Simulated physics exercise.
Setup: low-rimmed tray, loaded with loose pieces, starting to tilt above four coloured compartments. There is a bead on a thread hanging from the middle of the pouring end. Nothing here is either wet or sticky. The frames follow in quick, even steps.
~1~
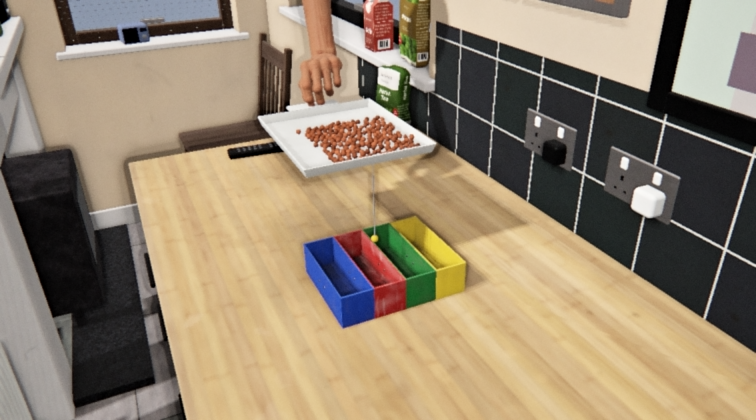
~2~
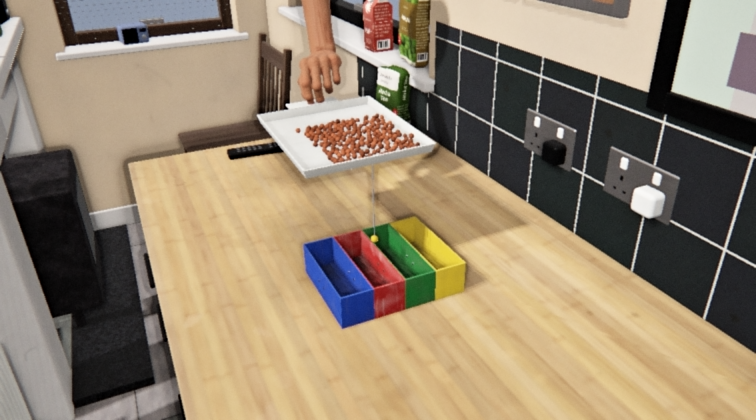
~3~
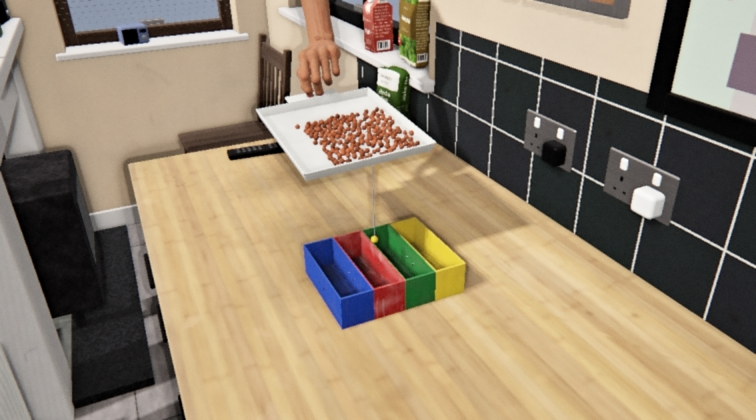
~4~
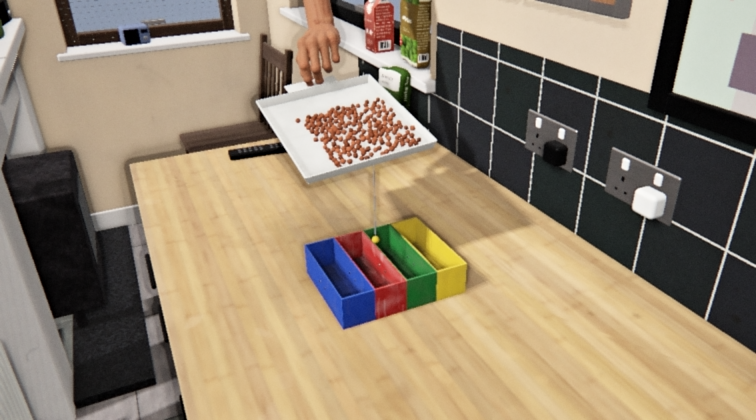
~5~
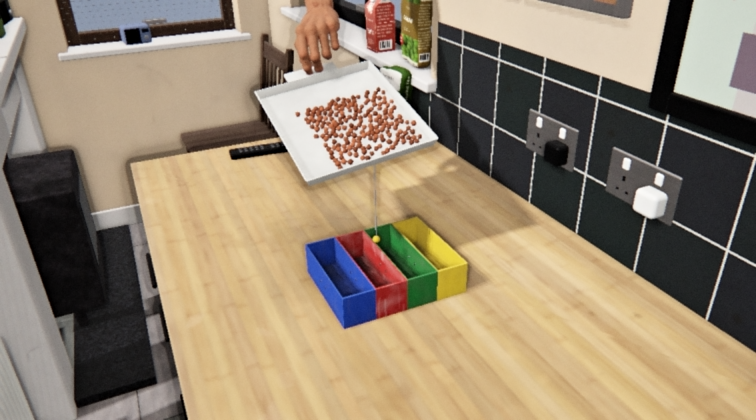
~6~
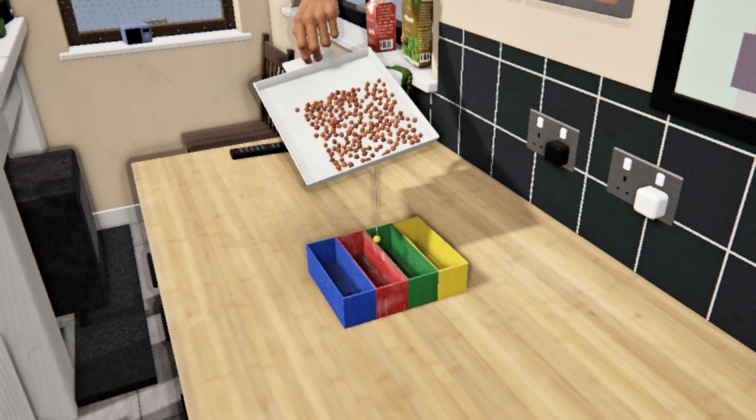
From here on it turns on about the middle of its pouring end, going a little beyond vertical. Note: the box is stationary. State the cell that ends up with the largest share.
It is the blue cell.
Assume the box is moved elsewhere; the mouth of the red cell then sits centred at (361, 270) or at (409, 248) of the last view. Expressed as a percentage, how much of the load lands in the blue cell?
Some 60 percent in the first case, 0 percent in the second.
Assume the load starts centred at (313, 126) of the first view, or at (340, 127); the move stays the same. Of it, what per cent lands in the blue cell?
Roughly 40 % and then 50 %.
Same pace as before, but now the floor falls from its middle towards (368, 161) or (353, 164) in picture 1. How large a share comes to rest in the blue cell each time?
First case about 20 percent; second case about 40 percent.
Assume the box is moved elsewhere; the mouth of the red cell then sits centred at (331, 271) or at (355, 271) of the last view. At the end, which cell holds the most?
The first time red comes out on top, the second time the blue one.
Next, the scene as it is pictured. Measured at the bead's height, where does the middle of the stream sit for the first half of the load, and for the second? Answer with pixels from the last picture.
(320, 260) for the early half, (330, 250) for the late half.
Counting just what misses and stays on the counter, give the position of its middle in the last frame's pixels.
It's centred close to pixel (292, 312).
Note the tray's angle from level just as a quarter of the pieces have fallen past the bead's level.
Close to 85° of tilt at that moment.
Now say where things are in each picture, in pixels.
In the first frame, corners of the pouring end (306, 168) and (432, 143), level; middle of the load (359, 138), clay pellets; bead on its thread (375, 239); blue cell (358, 306); red cell (390, 296); green cell (421, 287); yellow cell (450, 278).
In the second frame, corners of the pouring end (306, 169) and (431, 143), level; middle of the load (358, 137).
In the third frame, corners of the pouring end (306, 172) and (431, 142), tipped barely, lowest at the left corner; middle of the load (358, 135).
In the fourth frame, corners of the pouring end (307, 175) and (433, 140), tipped a little, lowest at the left corner; middle of the load (359, 130).
In the fifth frame, corners of the pouring end (308, 178) and (434, 137), tipped clearly, lowest at the left corner; middle of the load (359, 125).
In the sixth frame, corners of the pouring end (309, 181) and (435, 135), tipped clearly, lowest at the left corner; middle of the load (360, 122), roughly a third on the move; blue cell (360, 306); red cell (392, 297); green cell (423, 287); yellow cell (453, 279).
Just after the last frame, tray tipped steeply; the larger part on the tray; just a few in the blue cell; roughly a quarter falling or outside the box.
A moment on, tray tipped past a quarter turn; about a tenth on the tray; roughly a third in the blue cell; about a tenth in the red cell; roughly half falling or outside the box.
Further on, tray tipped past a quarter turn; roughly half in the blue cell; about a tenth in the red cell; just a few in the green cell; roughly a third falling or outside the box.
When it is over, tray tipped past a quarter turn; roughly half in the blue cell; about a tenth in the red cell; just a few in the green cell; not one in the yellow cell; roughly a third outside the box.
